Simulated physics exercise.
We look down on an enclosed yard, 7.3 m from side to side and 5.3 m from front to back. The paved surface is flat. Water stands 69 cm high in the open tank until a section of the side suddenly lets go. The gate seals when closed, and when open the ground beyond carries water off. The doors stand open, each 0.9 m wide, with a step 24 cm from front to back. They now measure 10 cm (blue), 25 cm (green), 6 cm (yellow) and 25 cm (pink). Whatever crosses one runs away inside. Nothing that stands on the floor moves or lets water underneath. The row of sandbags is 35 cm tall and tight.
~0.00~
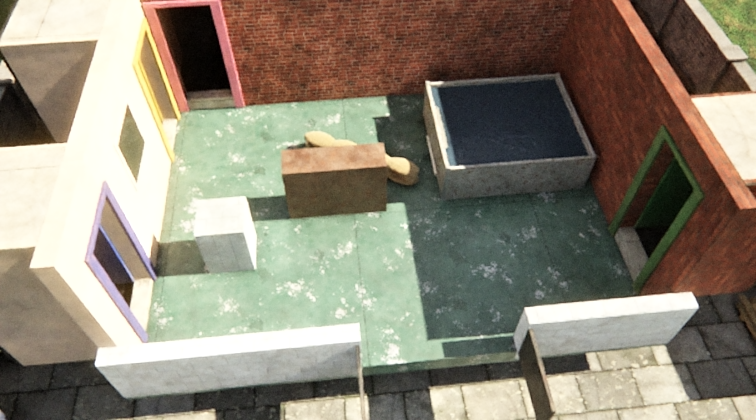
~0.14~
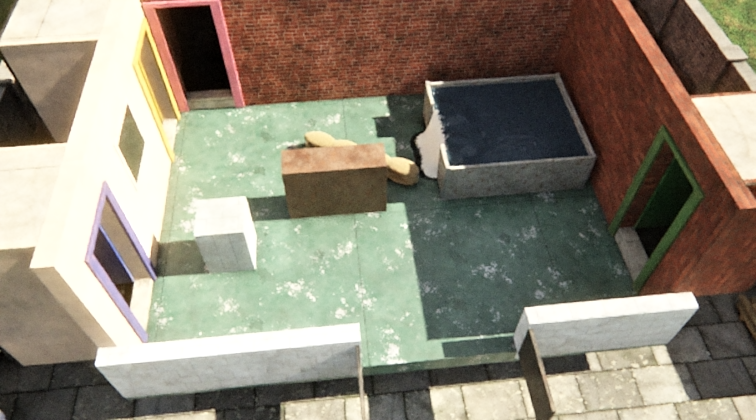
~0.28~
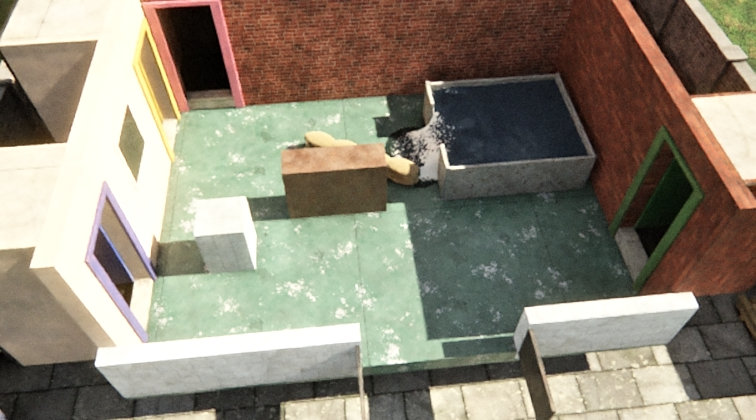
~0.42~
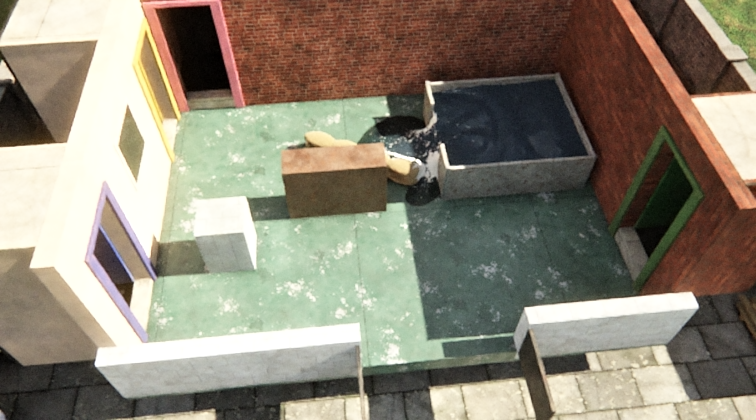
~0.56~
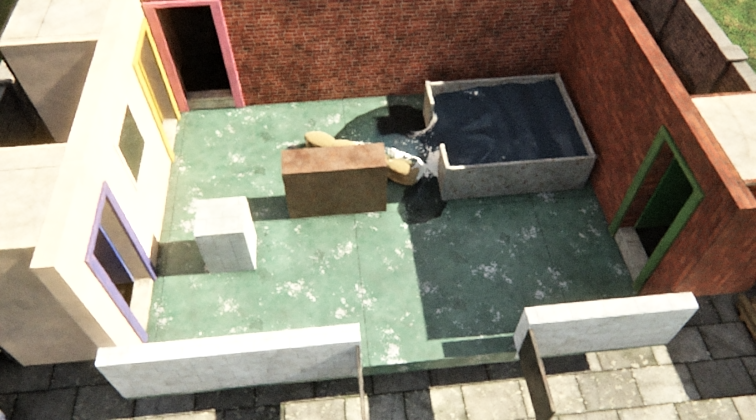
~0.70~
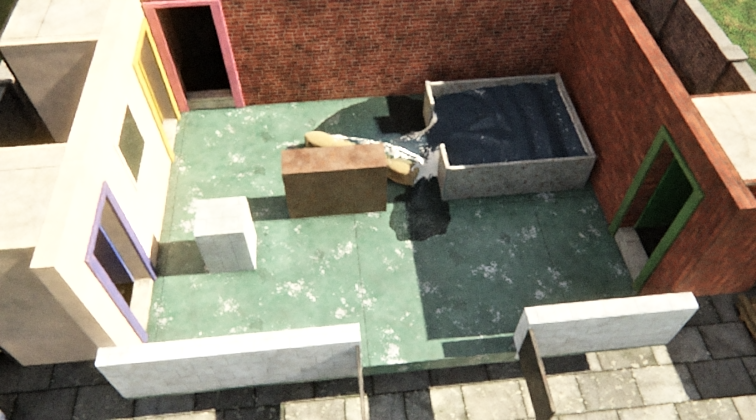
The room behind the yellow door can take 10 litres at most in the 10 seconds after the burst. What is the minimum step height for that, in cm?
Some 33 cm above the ground.
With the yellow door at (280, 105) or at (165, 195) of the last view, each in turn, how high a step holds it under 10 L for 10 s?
Roughly 29 and 12.5 cm.
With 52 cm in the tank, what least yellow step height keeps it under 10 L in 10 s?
Then roughly 24 cm.
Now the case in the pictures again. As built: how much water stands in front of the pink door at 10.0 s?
Some 10.0 cm.
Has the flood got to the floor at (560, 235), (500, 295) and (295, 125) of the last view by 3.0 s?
In that order: Still dry, under water, flooded.
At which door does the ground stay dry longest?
It is the green one.
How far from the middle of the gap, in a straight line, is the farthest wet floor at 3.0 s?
Roughly 5.0 m.
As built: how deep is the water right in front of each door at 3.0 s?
In cm: Blue 0, green 0, yellow 30, pink 12.
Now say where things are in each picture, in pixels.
The first picture shows still water, 69 cm deep, in the open tank at (506, 122); the yellow door at (159, 97) is dry.
In the second picture, water pours out at (436, 146) and has run 0.3 m, to (421, 172); about 10 cm deep outside, 69 cm at the back.
In the third picture, the gap is at (436, 146), the front 0.8 m out at (392, 167); the back of the open tank holds 69 cm.
In the fourth picture, the gap is at (436, 147), the front 1.4 m out at a hidden place; the back of the open tank holds 69 cm.
In the fifth picture, the gap is at (436, 146), the front 1.8 m out at a hidden place; the back of the open tank holds 69 cm.
In the sixth picture, water pours out at (436, 145) and has run 2.3 m, to (309, 139); about 5 cm deep outside, 65 cm at the back; 2.5 m in a straight line remain to the yellow door at (159, 97).
After 1.4 s water covers 20 % of the floor, deepest (48 cm) near (417, 172); it has not reached the yellow door.
After 3.0 s water covers 45 % of the floor, deepest (33 cm) near (188, 112); 30 cm at the yellow door, 168 litres in over its 6 cm step.
After 10.0 s water covers 90 % of the floor, deepest (14 cm) near (417, 172); 13 cm at the yellow door, 693 litres in over its 6 cm step.
At the yellow door as built, the water arrived by 1.9 s and peaked near 30 cm at 3.0 s.
Run again over the same 10 s with other heights there, 22 litres in over 30.5 cm, 0 litres over 41.5 cm. The limit of 10 litres is kept from about 33 cm up.
